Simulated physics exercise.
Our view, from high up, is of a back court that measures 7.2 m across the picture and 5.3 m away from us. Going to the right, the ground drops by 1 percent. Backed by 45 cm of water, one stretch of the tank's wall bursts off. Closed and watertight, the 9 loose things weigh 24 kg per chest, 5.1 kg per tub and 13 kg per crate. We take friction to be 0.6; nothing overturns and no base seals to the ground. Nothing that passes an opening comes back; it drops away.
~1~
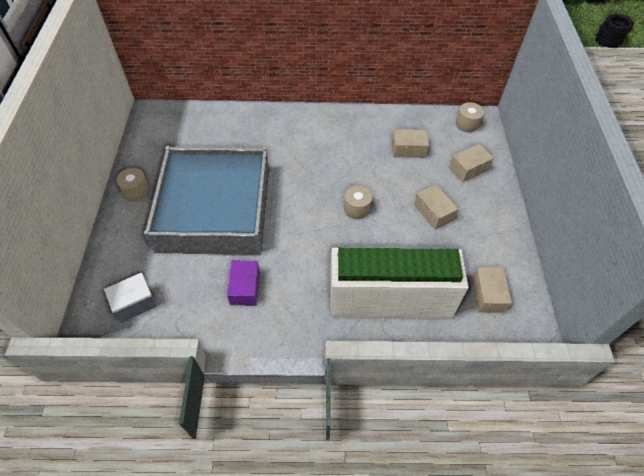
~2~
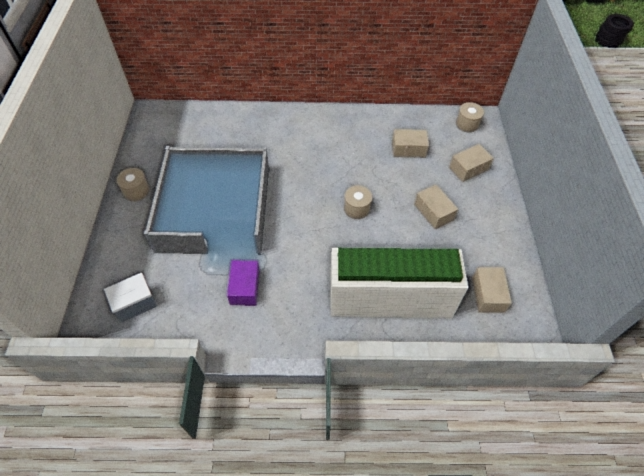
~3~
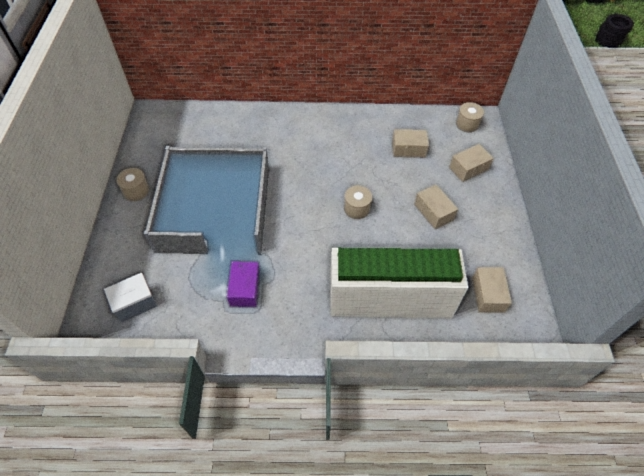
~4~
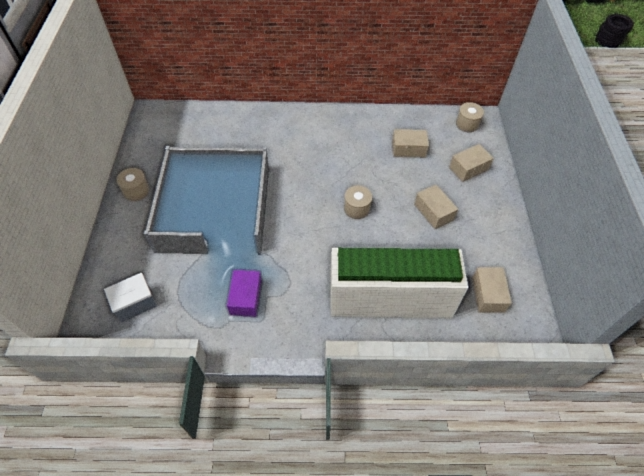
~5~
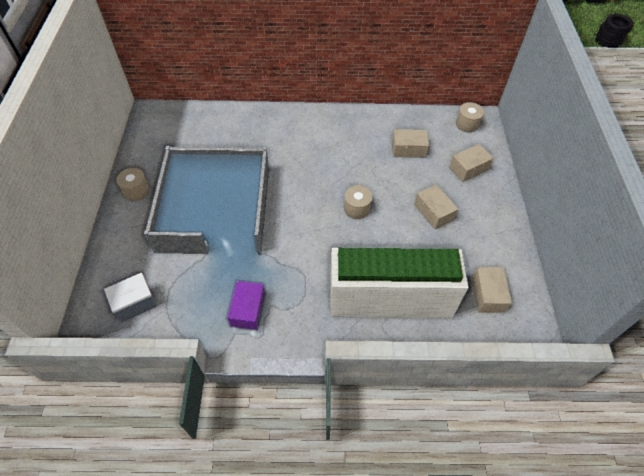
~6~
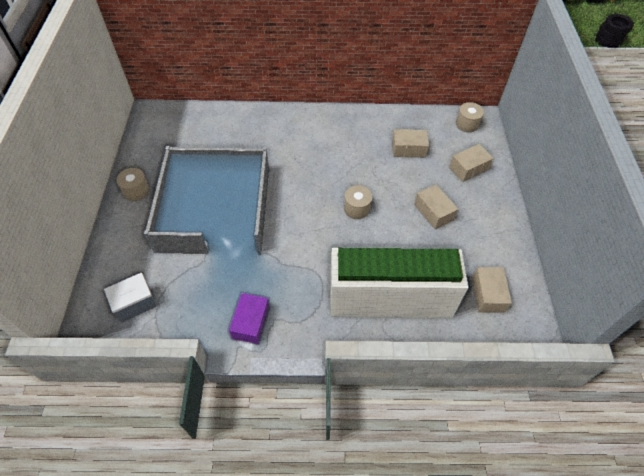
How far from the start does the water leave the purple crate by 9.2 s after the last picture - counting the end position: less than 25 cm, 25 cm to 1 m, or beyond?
My money says it makes a big move.
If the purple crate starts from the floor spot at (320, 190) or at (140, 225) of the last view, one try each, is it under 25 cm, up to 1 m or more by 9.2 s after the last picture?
Results, in order: Essentially stationary, then essentially stationary.
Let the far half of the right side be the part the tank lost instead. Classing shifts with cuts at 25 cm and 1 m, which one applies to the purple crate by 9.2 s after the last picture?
If that happened, the purple crate does not really move.
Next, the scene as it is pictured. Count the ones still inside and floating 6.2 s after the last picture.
At that time the total is 0.
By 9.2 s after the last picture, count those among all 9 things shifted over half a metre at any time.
2.
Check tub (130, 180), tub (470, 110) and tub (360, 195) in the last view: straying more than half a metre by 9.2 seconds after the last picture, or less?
Taking them in order: Exceeded, fell shy and fell shy.
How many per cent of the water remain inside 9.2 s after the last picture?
I'd say some 50 percent hasn't gone yet.
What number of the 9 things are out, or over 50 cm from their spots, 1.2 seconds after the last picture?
1.
Then, 1.2 s after the last picture the purple crate has gone out; 1 of 9 are out; 0 afloat.
Then, 3.8 s after the last picture the purple crate has gone out; 1 of 9 are out; 0 afloat.
Then, 6.2 s after the last picture the purple crate has gone out; 1 of 9 are out; 0 afloat.
Then, 9.2 s after the last picture the purple crate has gone out; 1 of 9 are out; 0 afloat.
